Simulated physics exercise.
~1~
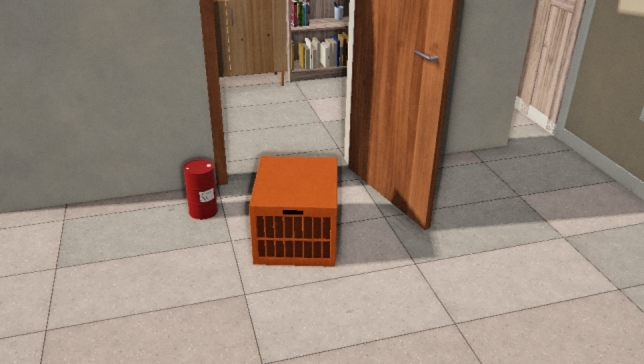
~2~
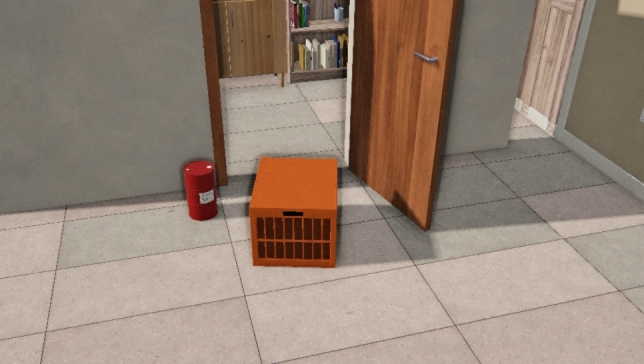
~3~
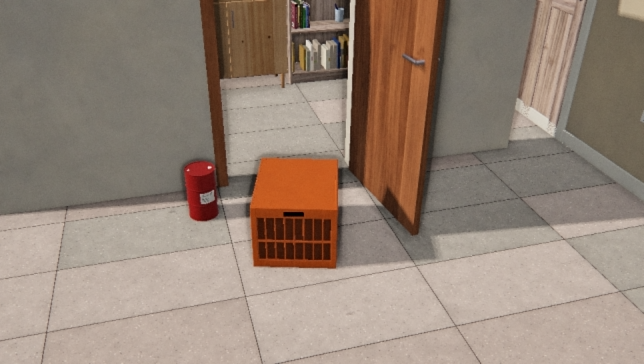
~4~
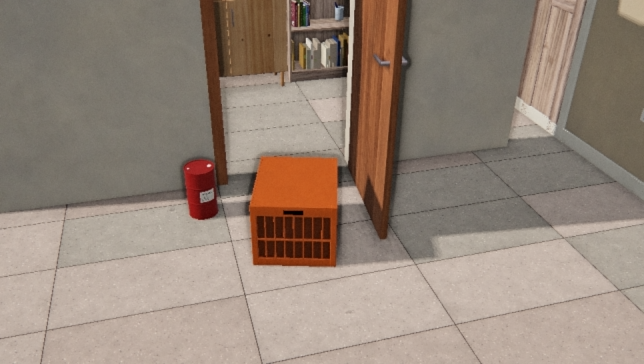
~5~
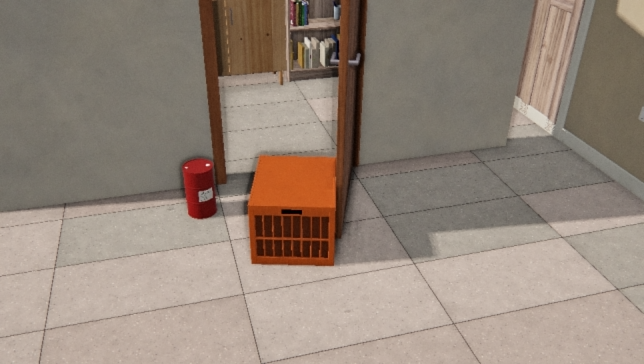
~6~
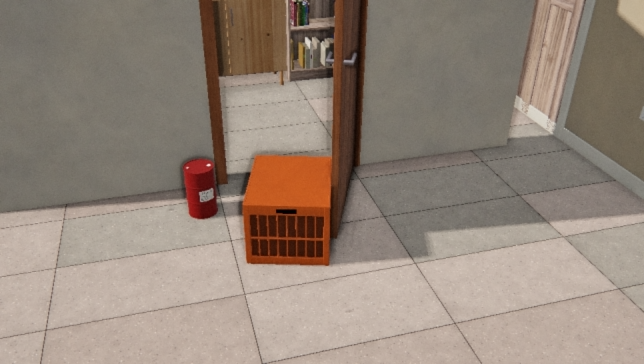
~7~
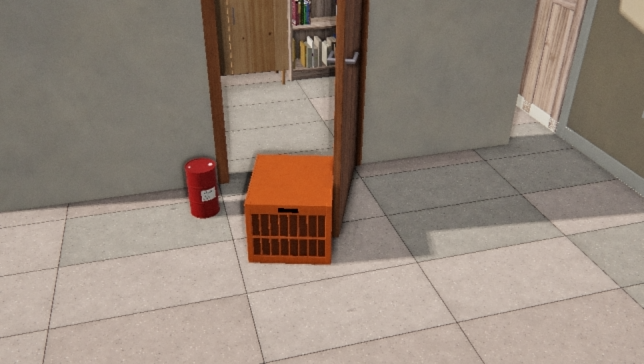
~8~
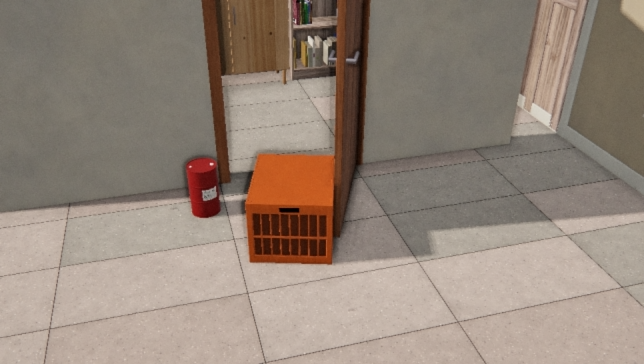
A wooden door that stood wide open swung toward the doorway until it met the orange crate on the floor and stopped, still partly open, with the crate barely shifting and the red canister staying put to the left.
